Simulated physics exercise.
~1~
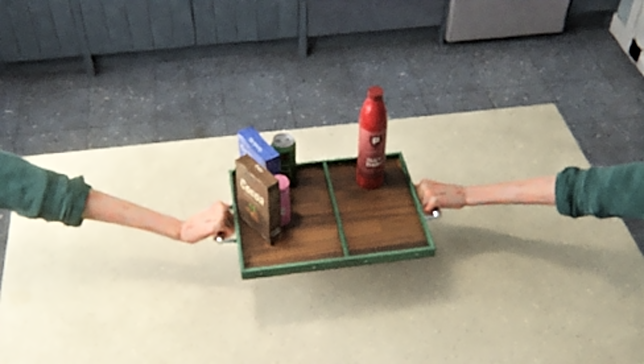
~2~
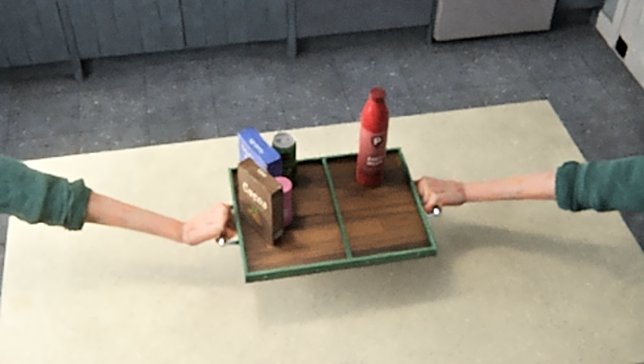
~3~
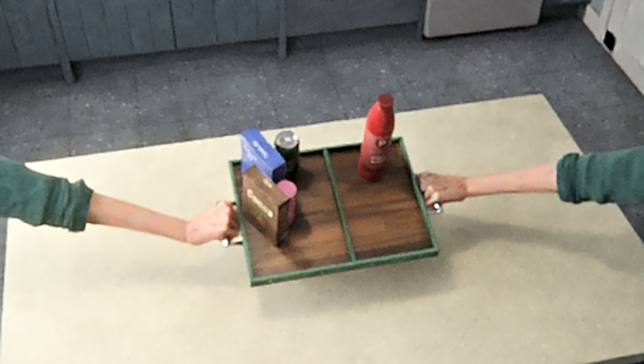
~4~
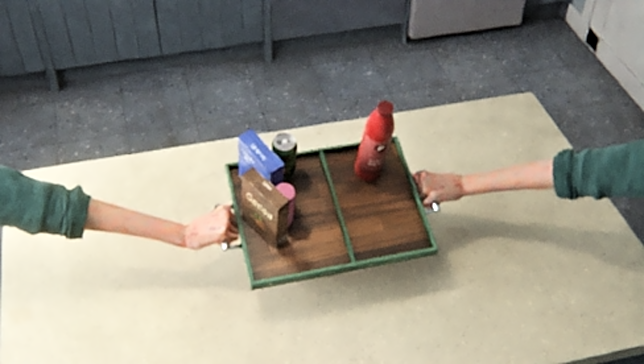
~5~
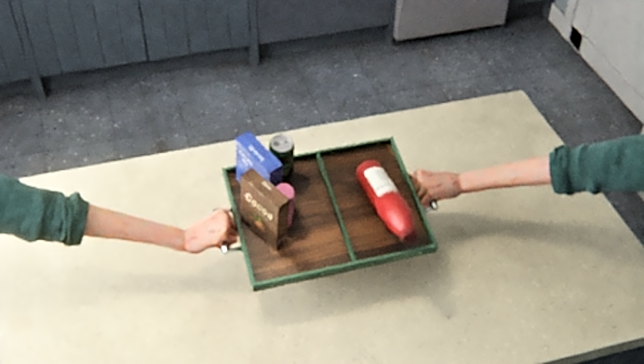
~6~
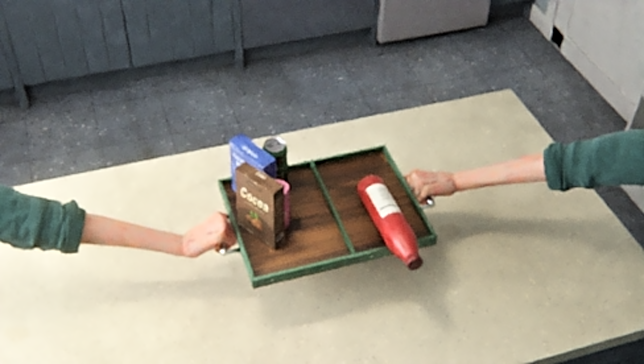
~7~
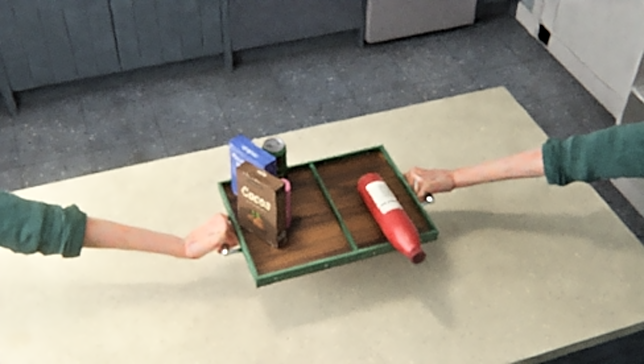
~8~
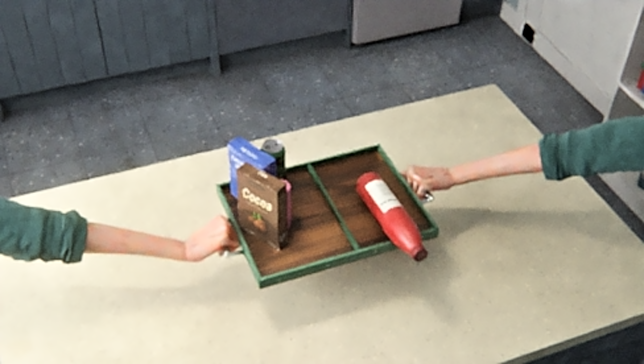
Above a pale table, two hands hold a green-rimmed wooden tray carrying a red bottle, a can, a pink shaker and blue and brown packets. The tray tips towards the near side and the bottle topples; the tray levels, leaving the bottle lying against the rim and the rest upright.
